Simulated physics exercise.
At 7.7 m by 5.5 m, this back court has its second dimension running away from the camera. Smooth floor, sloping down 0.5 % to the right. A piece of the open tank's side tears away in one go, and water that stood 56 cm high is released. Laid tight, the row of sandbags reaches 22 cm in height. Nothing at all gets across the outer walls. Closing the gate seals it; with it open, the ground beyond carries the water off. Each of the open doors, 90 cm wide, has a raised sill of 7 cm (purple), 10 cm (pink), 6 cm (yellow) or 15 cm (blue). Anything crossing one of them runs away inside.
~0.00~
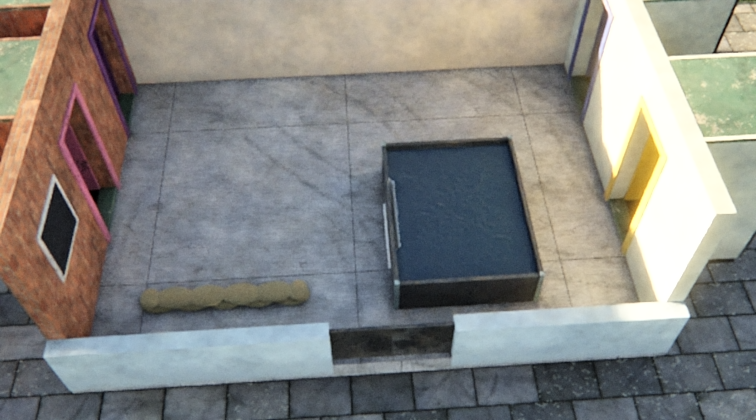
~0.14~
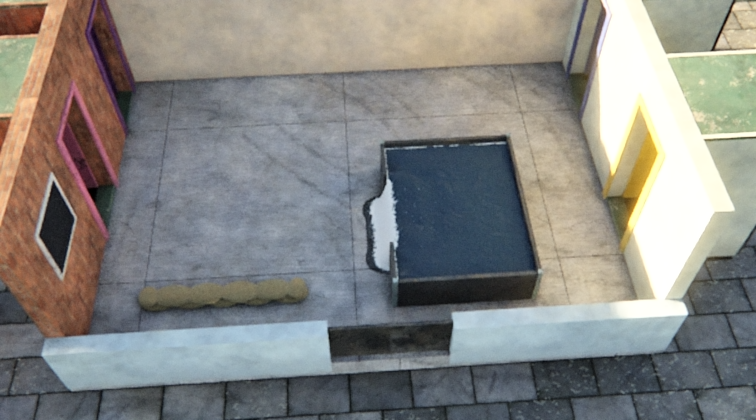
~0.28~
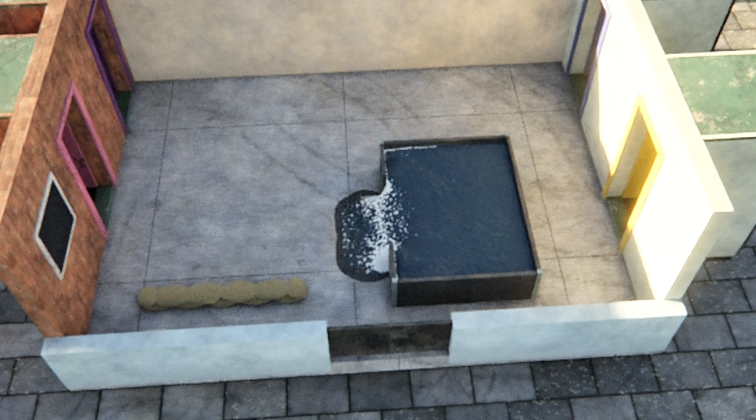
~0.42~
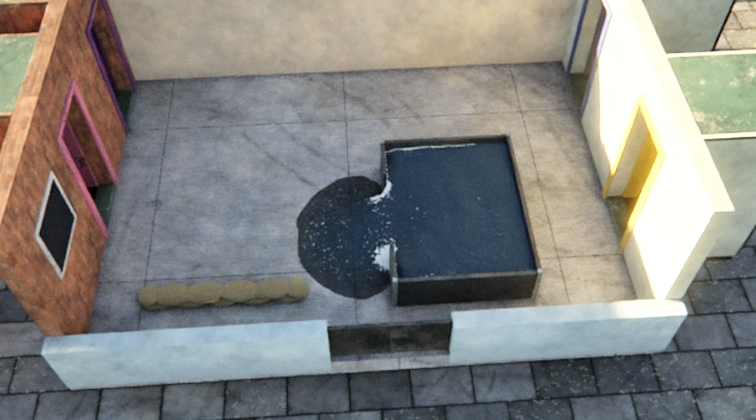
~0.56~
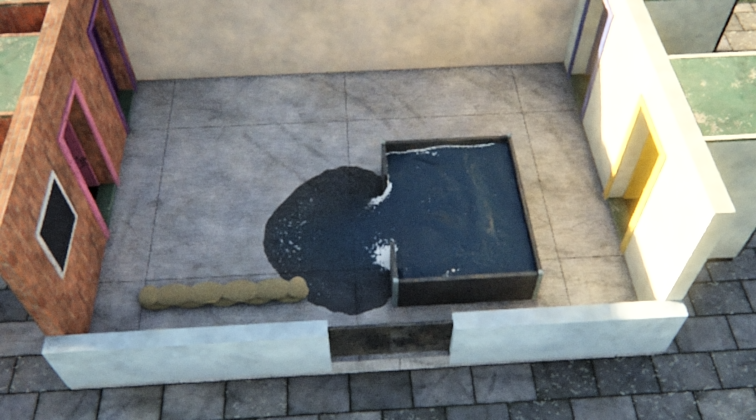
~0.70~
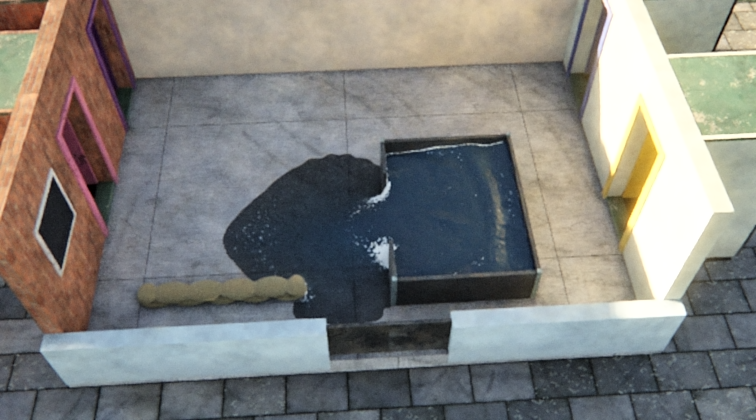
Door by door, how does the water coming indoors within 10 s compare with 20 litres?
The purple door lets in more than that; the pink door lets in more than that; the yellow door lets in no more than that; the blue door lets in no more than that.
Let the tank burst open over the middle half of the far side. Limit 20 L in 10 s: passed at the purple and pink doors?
Against that limit the purple door gives a greater amount and the pink door gives a lower amount.
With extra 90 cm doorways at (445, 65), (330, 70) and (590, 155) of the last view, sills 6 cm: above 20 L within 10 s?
First doorway falls short, second falls short, third falls short.
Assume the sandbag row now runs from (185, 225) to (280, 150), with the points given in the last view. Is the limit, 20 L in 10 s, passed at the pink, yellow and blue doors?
Against the limit, the pink door stays within it, the yellow door stays within it and the blue door stays within it.
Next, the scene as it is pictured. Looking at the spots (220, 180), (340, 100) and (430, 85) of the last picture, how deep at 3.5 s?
Depths in turn: Roughly 3, 0 and 0 centimetres.
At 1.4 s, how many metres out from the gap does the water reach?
Distance: Approx. 4.2 m.
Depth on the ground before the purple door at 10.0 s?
Some 9.0 cm.
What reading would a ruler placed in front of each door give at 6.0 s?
Depths in centimetres - purple: 14, pink: 13, yellow: 0, blue: 0.
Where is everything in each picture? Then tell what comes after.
The first frame shows still water, 56 cm deep, in the open tank at (457, 209).
In the second frame, the front is at (383, 269), 0.7 m from the gap at (390, 224); 0.3 m2 of floor is under water; 56 cm left at the back of the open tank.
In the third frame, the front is at (349, 271), 0.9 m from the gap at (390, 226); 0.9 m2 of floor is under water; 56 cm left at the back of the open tank.
In the fourth frame, water pours out at (390, 226) and has run 1.3 m, to (304, 219); typically 7 cm deep outside, 56 cm at the open tank's back.
In the fifth frame, water pours out at (391, 226) and has run 1.8 m, to (272, 254); typically 5 cm deep outside, 56 cm at the open tank's back.
In the sixth frame, water pours out at (390, 224) and has run 2.4 m, to (231, 244); typically 5 cm deep outside, 51 cm at the open tank's back.
After 1.4 s water covers 25 % of the floor and is deepest (34 cm) near (383, 233); purple door not reached, pink door not reached, yellow door not reached, blue door not reached.
After 2.2 s water covers 40 % of the floor and is deepest (32 cm) near (115, 256); purple door not reached, pink door 20 cm at the sill, 15 L in, yellow door not reached, blue door not reached.
After 3.5 s water covers 50 % of the floor and is deepest (24 cm) near (137, 79); purple door 11 cm at the sill, 5 L in, pink door 19 cm at the sill, 67 L in, yellow door not reached, blue door not reached.
After 6.0 s water covers 65 % of the floor and is deepest (16 cm) near (83, 358); purple door 14 cm at the sill, 47 L in, pink door 13 cm at the sill, 101 L in, yellow door not reached, blue door not reached.
After 10.0 s water covers 95 % of the floor and is deepest (10 cm) near (633, 305); purple door 9 cm at the sill, 87 L in, pink door 7 cm at the sill, 105 L in, yellow door 4 cm at the sill, 0 L in, blue door 8 cm at the sill, 0 L in.
